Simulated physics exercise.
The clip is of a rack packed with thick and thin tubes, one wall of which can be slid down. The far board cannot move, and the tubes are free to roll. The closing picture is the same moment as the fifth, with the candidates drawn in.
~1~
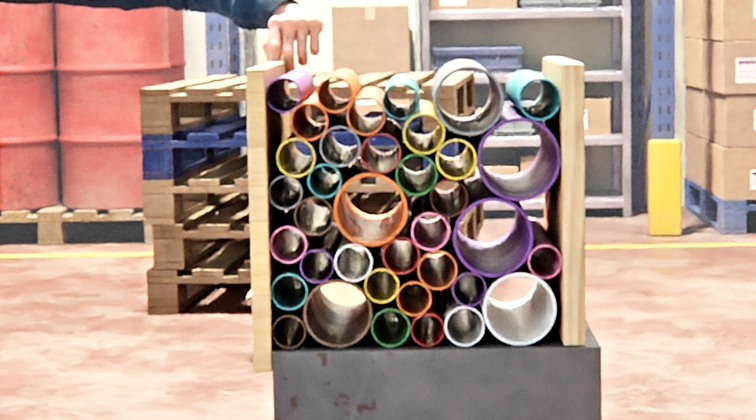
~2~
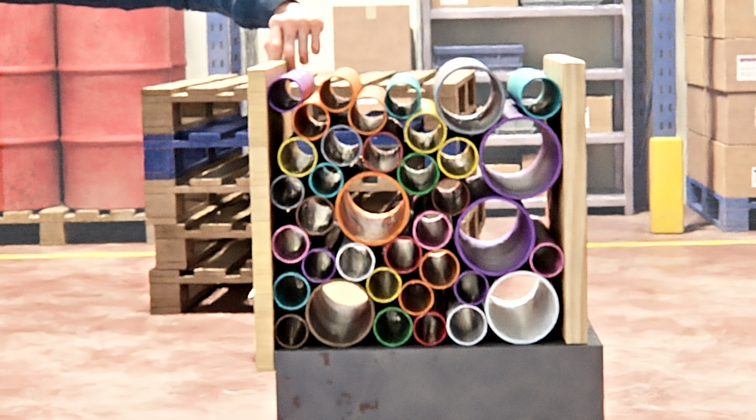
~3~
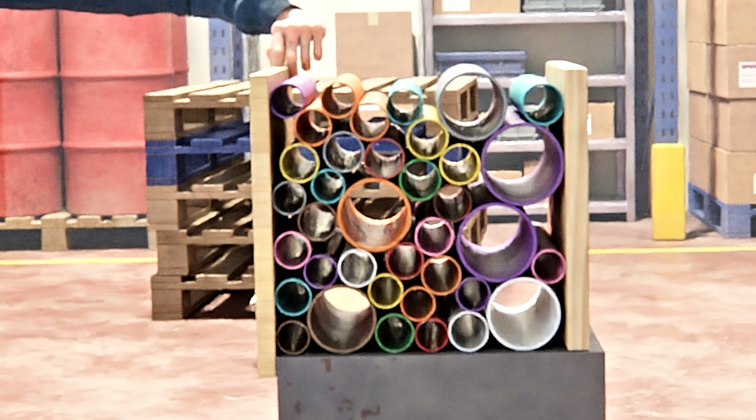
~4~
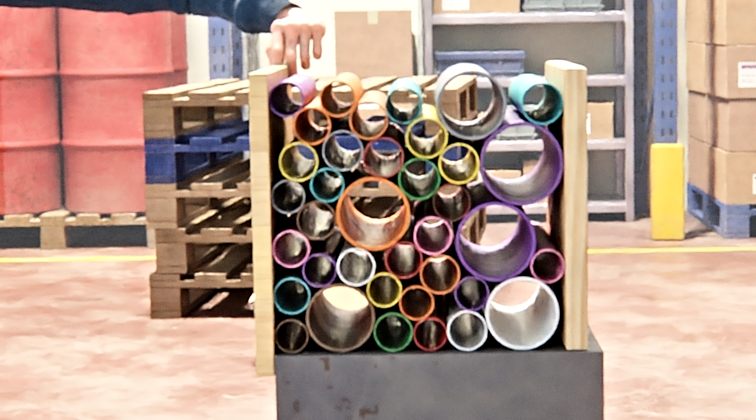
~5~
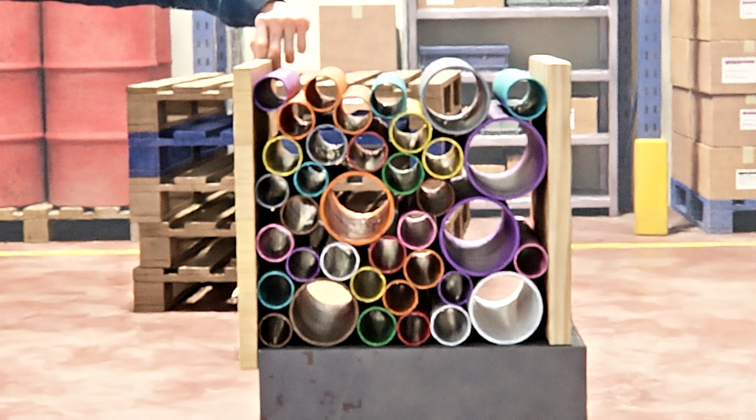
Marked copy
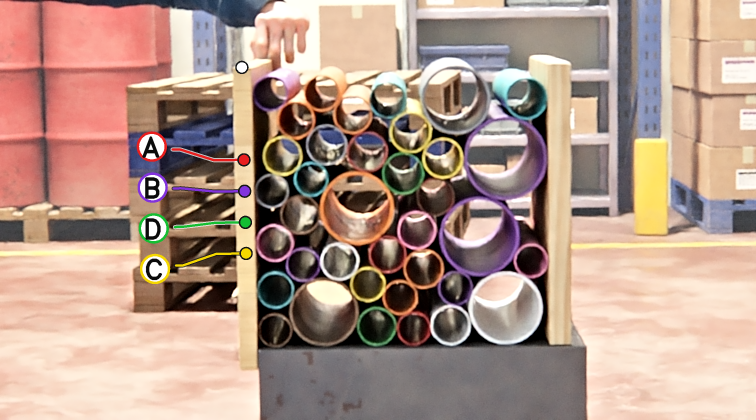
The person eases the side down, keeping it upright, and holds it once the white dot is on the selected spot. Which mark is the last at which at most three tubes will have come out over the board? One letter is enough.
At most to B.
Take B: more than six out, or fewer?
It loses fewer than six.
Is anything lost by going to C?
Yes.
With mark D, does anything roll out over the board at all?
Yes.
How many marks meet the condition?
Two of the four.
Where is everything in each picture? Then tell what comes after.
The first picture shows side board (273, 203); a brown tube (289, 332); a white tube (520, 309).
The second picture shows a white tube (522, 307); an orange tube (440, 268).
The third picture shows a red tube (406, 260); a red tube (453, 203).
The fourth picture shows a yellow tube (459, 163); an orange tube (312, 125).
The fifth picture shows a purple tube (270, 93); side board (259, 202); a brown tube (276, 330).
On the copy, A at (244, 160); B at (245, 191); C at (246, 254); D at (246, 223); the white dot at (242, 68).
On B. First, top of the board (253, 126).
Then, top of the board (254, 190).
Finally, top of the board (254, 190), one out over the board.
By contrast, A none out over the board; C more than three out over the board; D four out over the board.
